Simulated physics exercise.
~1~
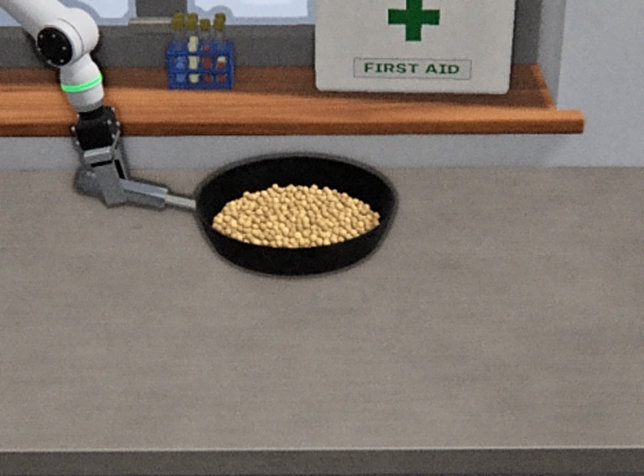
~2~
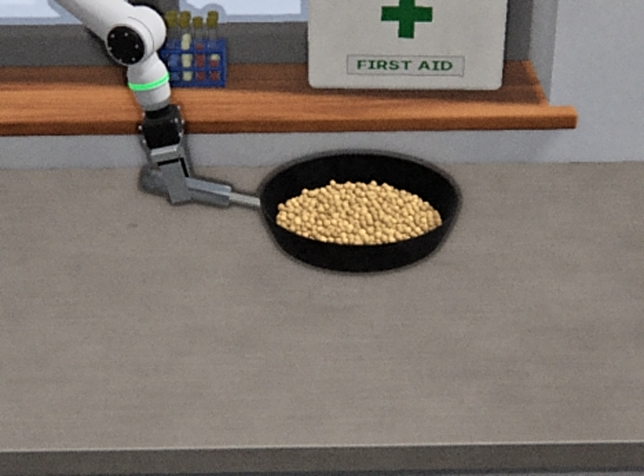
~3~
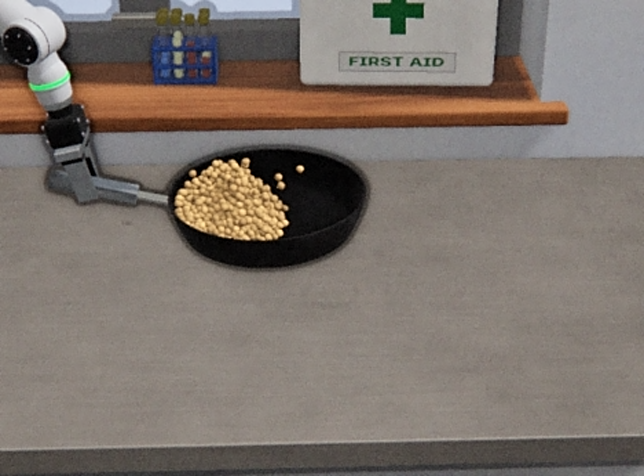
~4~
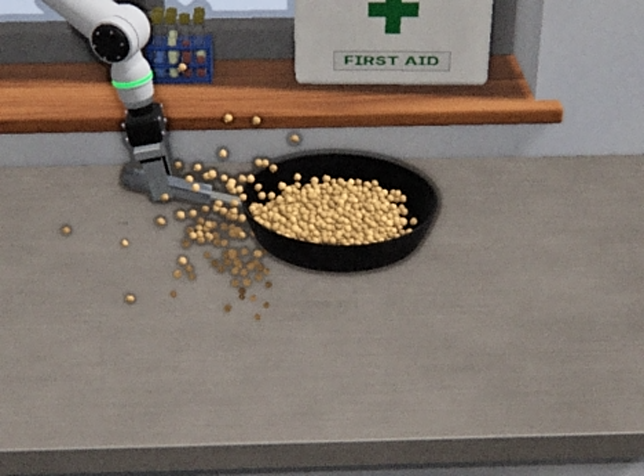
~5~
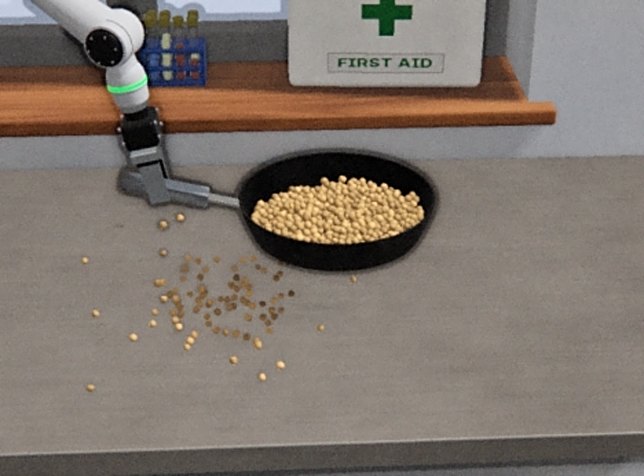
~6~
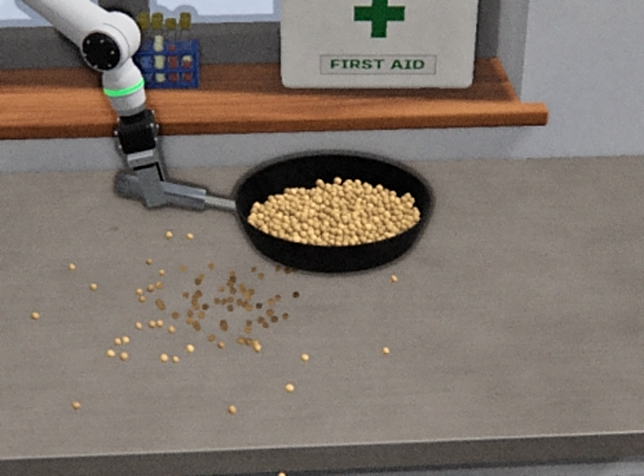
A robot arm jerks a pan of chickpeas right, left and right, spilling some on the counter.
